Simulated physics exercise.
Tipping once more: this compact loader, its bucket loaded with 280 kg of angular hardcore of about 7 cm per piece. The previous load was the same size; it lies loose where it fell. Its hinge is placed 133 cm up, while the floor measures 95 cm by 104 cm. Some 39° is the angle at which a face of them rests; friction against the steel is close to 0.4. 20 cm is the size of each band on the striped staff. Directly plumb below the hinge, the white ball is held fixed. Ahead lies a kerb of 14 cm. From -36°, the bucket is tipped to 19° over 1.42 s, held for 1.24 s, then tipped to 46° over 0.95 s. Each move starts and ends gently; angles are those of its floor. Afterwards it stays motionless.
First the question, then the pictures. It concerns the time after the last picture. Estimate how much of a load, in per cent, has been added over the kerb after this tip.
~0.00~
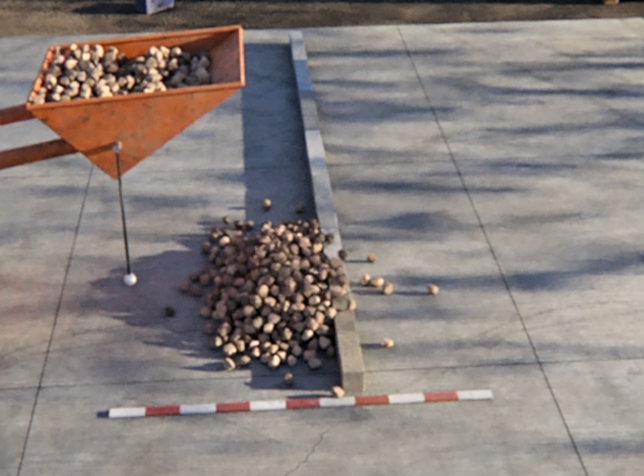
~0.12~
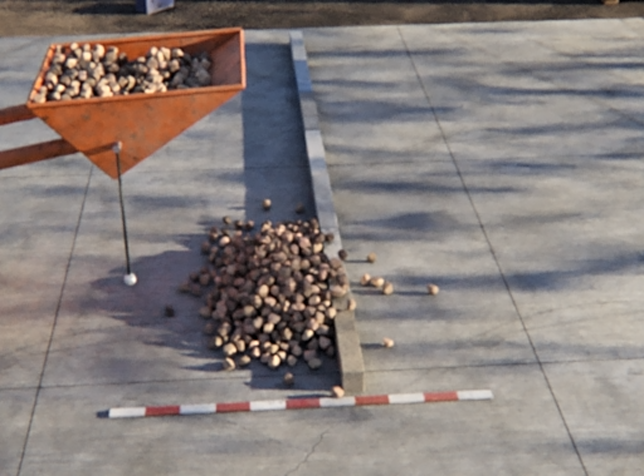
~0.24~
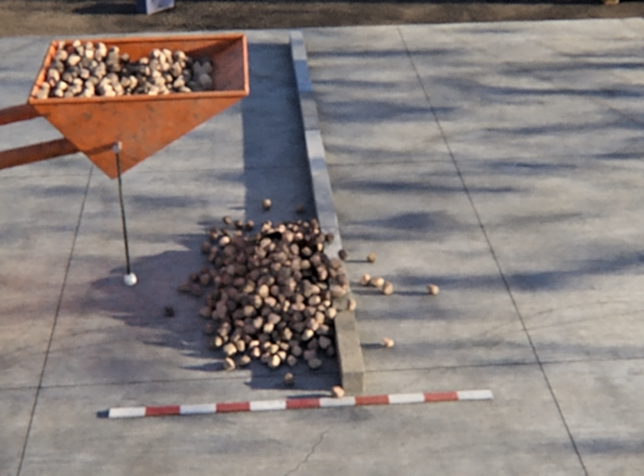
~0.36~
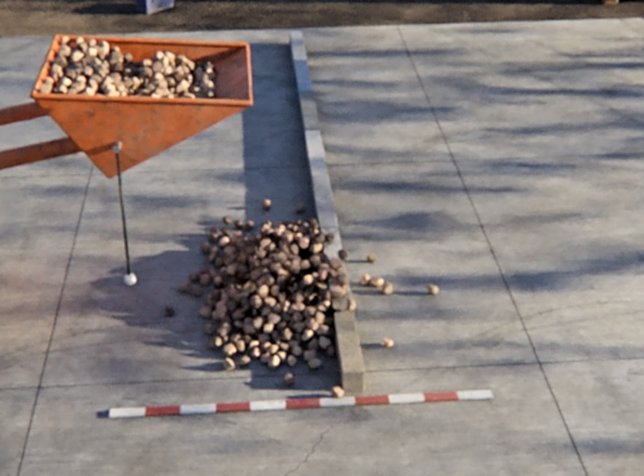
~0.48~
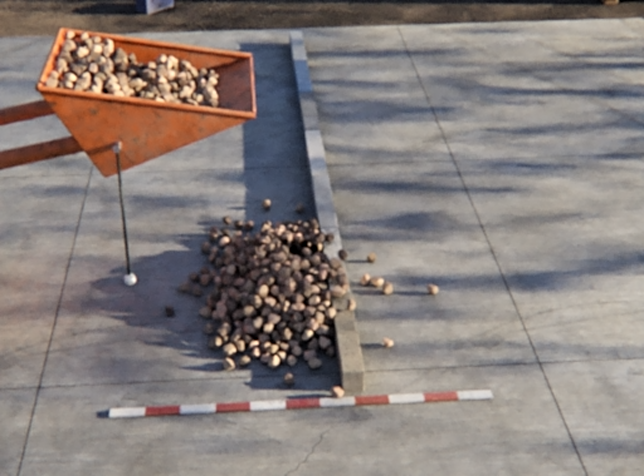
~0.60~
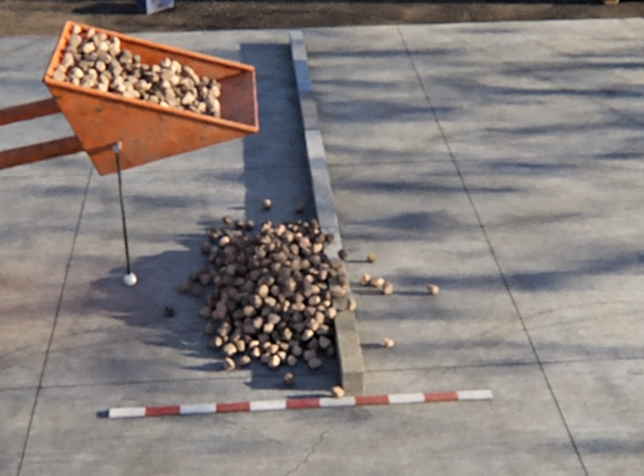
Roughly 2 per cent of a load has been added.
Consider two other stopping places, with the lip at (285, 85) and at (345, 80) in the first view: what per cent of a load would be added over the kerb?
I'd say close to 25 per cent for one and close to 75 per cent for the other, in that order.
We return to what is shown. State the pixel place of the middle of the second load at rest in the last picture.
Near (251, 272).
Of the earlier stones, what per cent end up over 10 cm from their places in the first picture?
I'd say roughly 5 per cent of them.
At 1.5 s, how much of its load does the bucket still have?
I'd say about 100 per cent.
After 1.1 s the floor is at 10°; in per cent of one load, 100 in the bucket, 99 on this side of the kerb, 1 over the kerb; the foremost stones are at (377, 286).
After 1.5 s the floor is at 19°; in per cent of one load, 100 in the bucket, 99 on this side of the kerb, 1 over the kerb; the foremost stones are at (377, 286).
After 4.1 s the floor is at 46°; in per cent of one load, 0 in the bucket, 197 on this side of the kerb, 3 over the kerb; the foremost stones are at (409, 277).
After 6.6 s the floor is at 46°; in per cent of one load, 0 in the bucket, 197 on this side of the kerb, 3 over the kerb; the foremost stones are at (409, 277). Net gain over the kerb, 2.
